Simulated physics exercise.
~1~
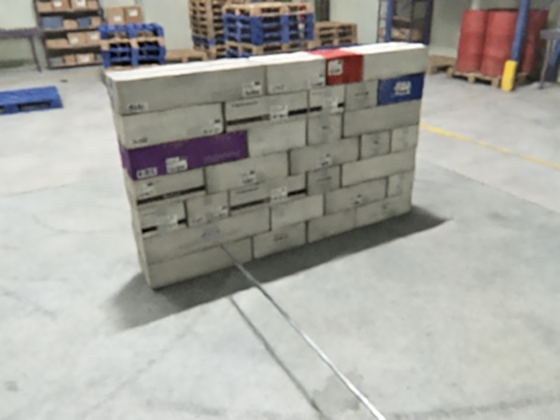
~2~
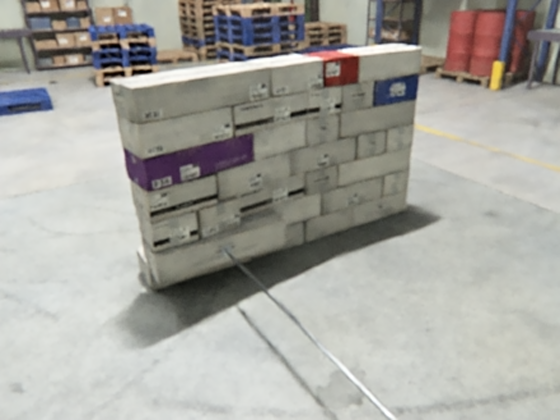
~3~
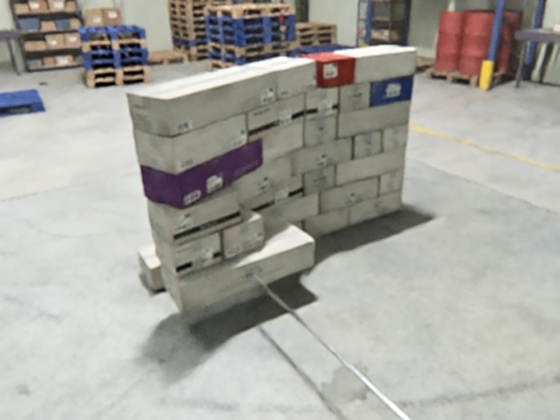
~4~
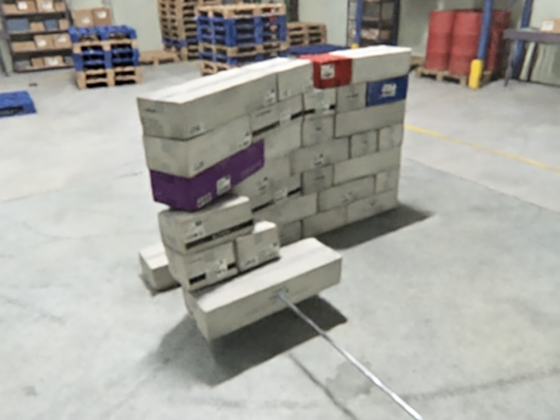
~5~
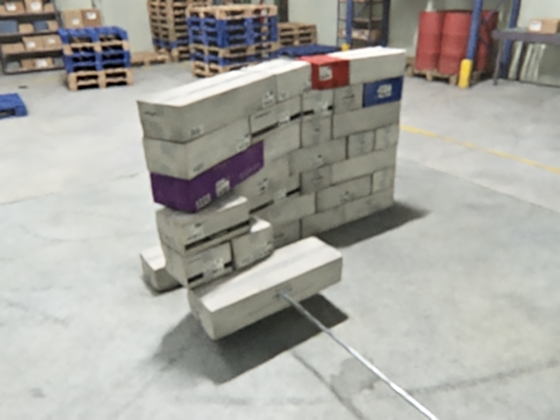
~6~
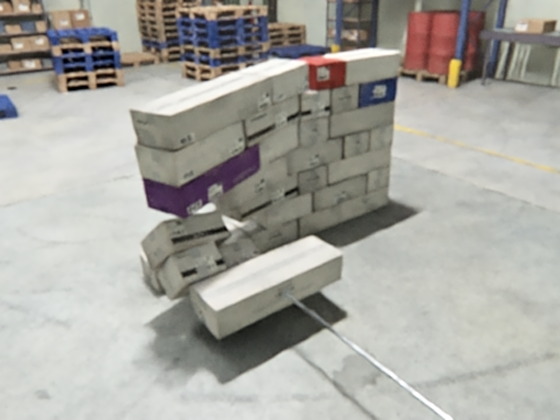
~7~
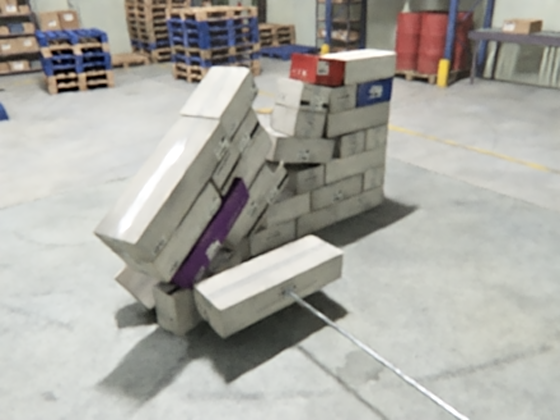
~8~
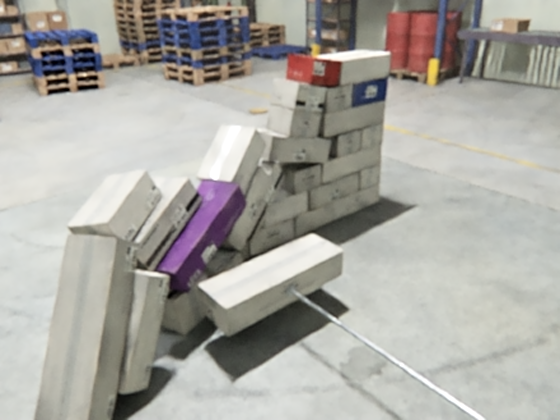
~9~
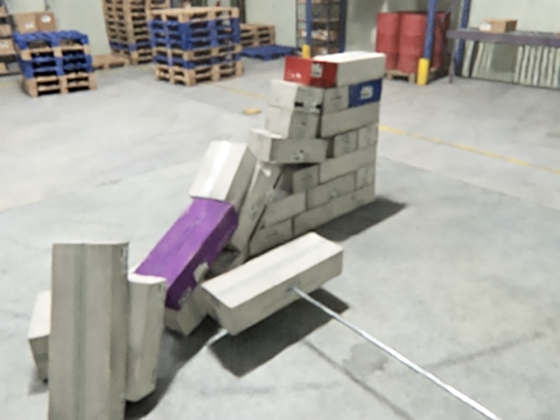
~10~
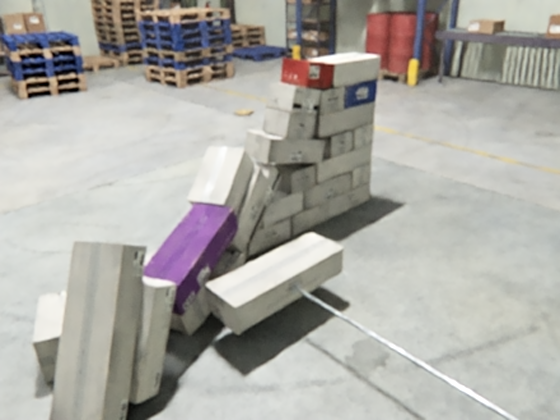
At the start, a staggered wall of pale parcels, with one purple, one red and one blue, stands on a warehouse floor while a thin rod reaches a parcel low at its left end. The rod draws that parcel out toward the viewer, and the parcels around it shift slightly. With the piece clear, the left end holds briefly, then the lower parcels tip and the upper ones lean and slide down to the left. Several tumble to the floor, some landing upright. Finally the purple parcel rests slanted on the heap, while the right side stands, the red parcel slightly tilted on top and the blue one in place.
